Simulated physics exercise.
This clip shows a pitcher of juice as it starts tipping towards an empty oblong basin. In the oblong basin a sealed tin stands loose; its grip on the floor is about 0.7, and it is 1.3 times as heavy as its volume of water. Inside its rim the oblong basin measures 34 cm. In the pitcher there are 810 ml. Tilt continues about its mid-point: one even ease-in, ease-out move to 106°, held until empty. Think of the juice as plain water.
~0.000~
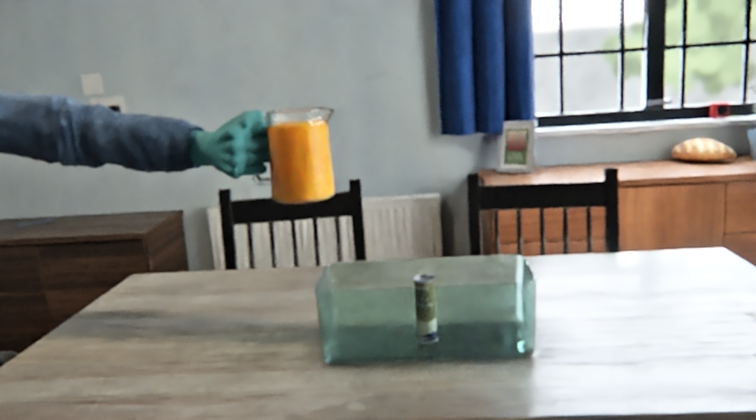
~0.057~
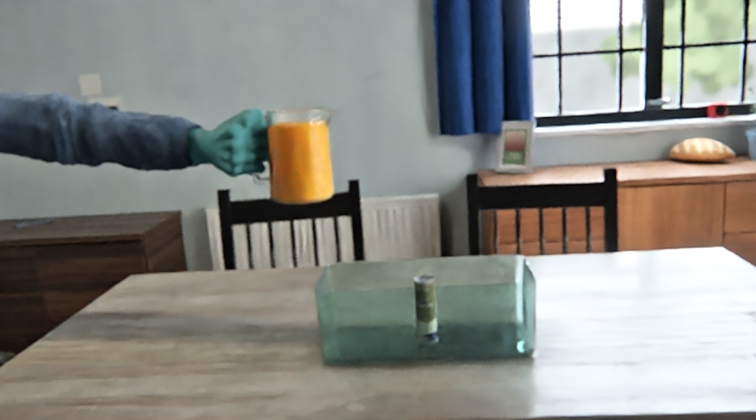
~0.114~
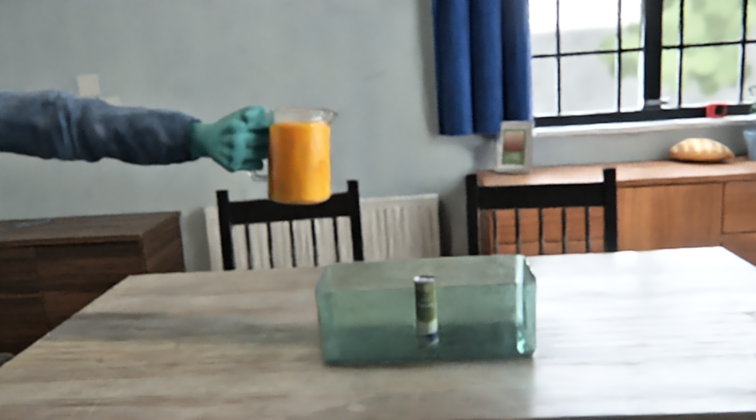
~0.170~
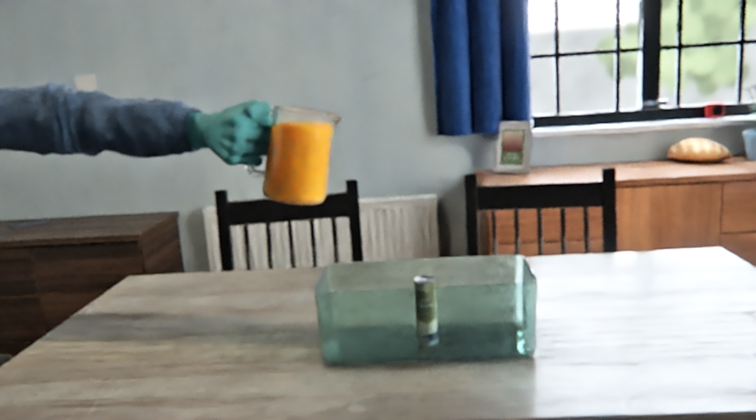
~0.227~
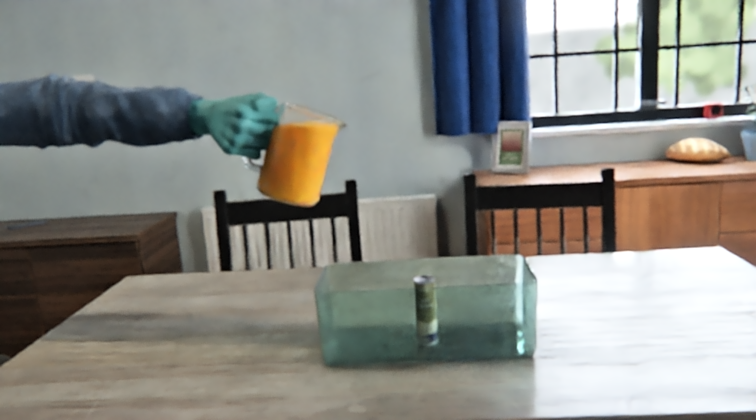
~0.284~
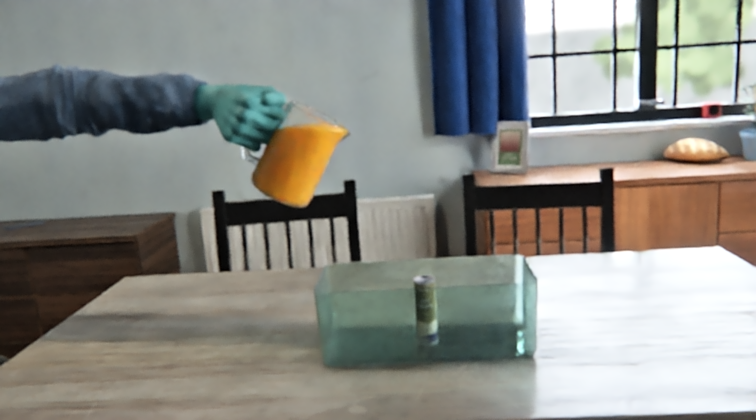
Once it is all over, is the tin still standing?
No.
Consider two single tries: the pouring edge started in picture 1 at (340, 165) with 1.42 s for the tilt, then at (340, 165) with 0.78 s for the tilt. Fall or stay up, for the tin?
First it stays on its base; then it stays on its base.
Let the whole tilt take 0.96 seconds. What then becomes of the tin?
Outcome - the tin comes down.
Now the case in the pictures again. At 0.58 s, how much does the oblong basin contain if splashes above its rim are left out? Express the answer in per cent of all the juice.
Near 5 in a hundred.
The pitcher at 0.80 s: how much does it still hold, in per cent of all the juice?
28 per cent or thereabouts.
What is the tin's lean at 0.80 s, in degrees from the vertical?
I'd put it at close to 0 degrees off upright.
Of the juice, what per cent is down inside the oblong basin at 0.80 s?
Near 44 in a hundred.
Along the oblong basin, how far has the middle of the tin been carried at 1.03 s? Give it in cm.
Near 5 cm of travel.
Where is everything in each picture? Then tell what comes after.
In the first frame, it leans 0°; its right rim is at (334, 109); the juice meets the walls at (271, 125) and (326, 122); the oblong basin's rim runs from (321, 277) to (529, 269); the tin's top is at (424, 281).
In the second frame, it leans 1°; its right rim is at (335, 110); the juice meets the walls at (271, 125) and (327, 123).
In the third frame, it leans 5°; its right rim is at (338, 113); the juice meets the walls at (273, 125) and (329, 124).
In the fourth frame, it leans 12°; its right rim is at (342, 117); the juice meets the walls at (274, 130) and (332, 123).
In the fifth frame, it leans 21°; its right rim is at (347, 124); the juice meets the walls at (272, 140) and (338, 125).
In the sixth frame, it leans 31°; its right rim is at (351, 134); the juice meets the walls at (267, 149) and (347, 128).
Then, 0.58 s in, the tilt is 90° and 73 per cent is still to pour; the tin stands where it began.
Then, 0.80 s in, the tilt is 106° and 27 per cent is still to pour; the tin stands 1 cm from where it began.
Then, 1.03 s in, the tilt is 106° and 6 per cent is still to pour; the tin leans 16°.
Then, 1.28 s in, the tilt is 106° and 1 per cent is still to pour; the tin lies on its side.
Finally, the tin lies on its side.
